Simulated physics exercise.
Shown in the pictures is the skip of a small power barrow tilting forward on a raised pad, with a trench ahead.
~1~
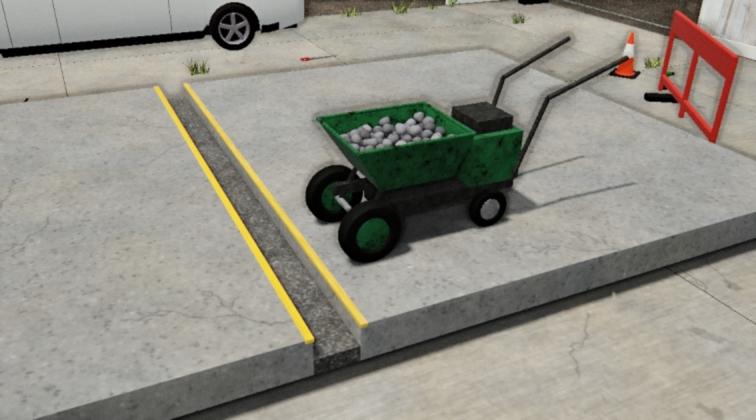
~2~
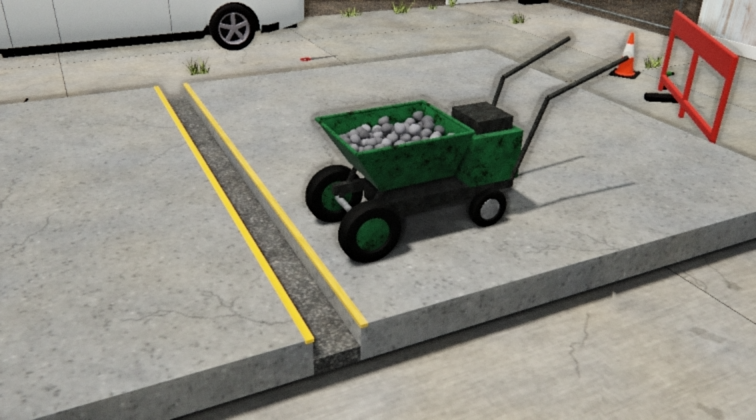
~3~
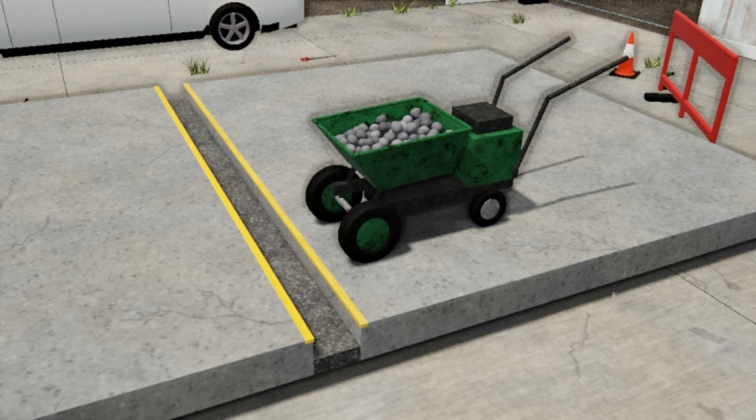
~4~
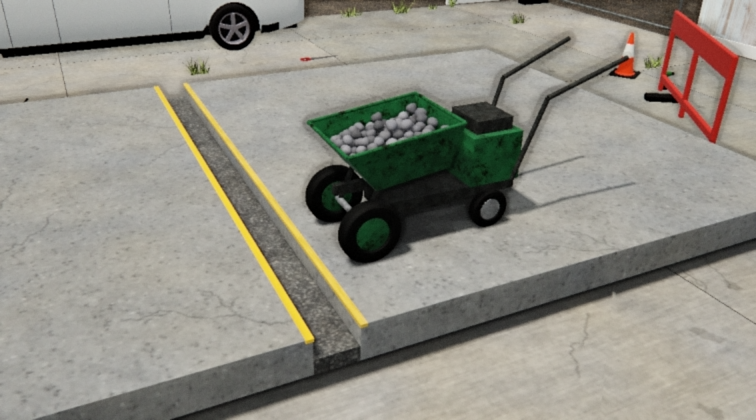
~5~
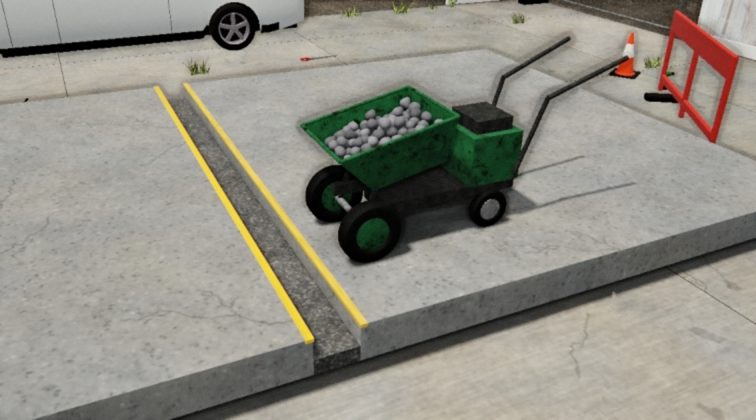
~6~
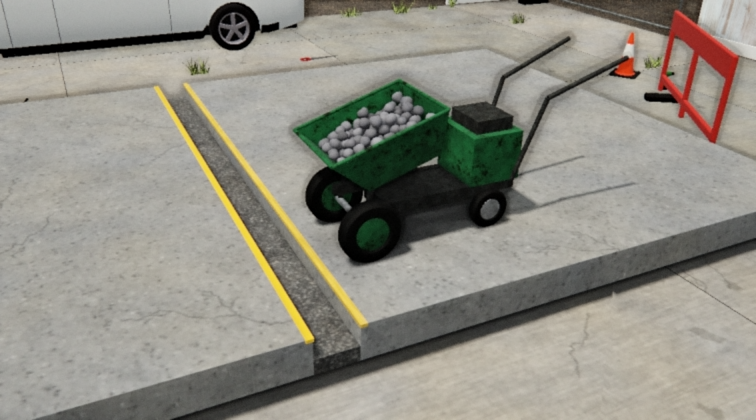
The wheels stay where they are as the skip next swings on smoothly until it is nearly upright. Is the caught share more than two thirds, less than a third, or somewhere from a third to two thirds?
It is less than a third.
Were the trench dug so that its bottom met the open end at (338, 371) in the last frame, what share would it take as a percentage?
Something close to 20 per cent.
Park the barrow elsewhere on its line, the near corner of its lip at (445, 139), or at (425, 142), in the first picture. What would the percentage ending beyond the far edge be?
That would be roughly 0 in a hundred and then roughly 0 in a hundred.
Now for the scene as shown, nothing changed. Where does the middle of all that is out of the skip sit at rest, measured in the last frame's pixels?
About pixel (238, 259).
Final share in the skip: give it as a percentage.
I'd put it at about 0 per cent.
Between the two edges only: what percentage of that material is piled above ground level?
Roughly 5 percent.
Soon, skip tipped steeply; all in the skip.
A while on, skip tipped right over; most in the skip; a small part beyond it; a small part falling.
Towards the end, skip tipped right over; about a quarter in the skip; a small part in or heaped over the trench; most beyond it; a stray few falling.
Finally, skip tipped right over; a stray few in the skip; about a quarter in or heaped over the trench; most beyond it.
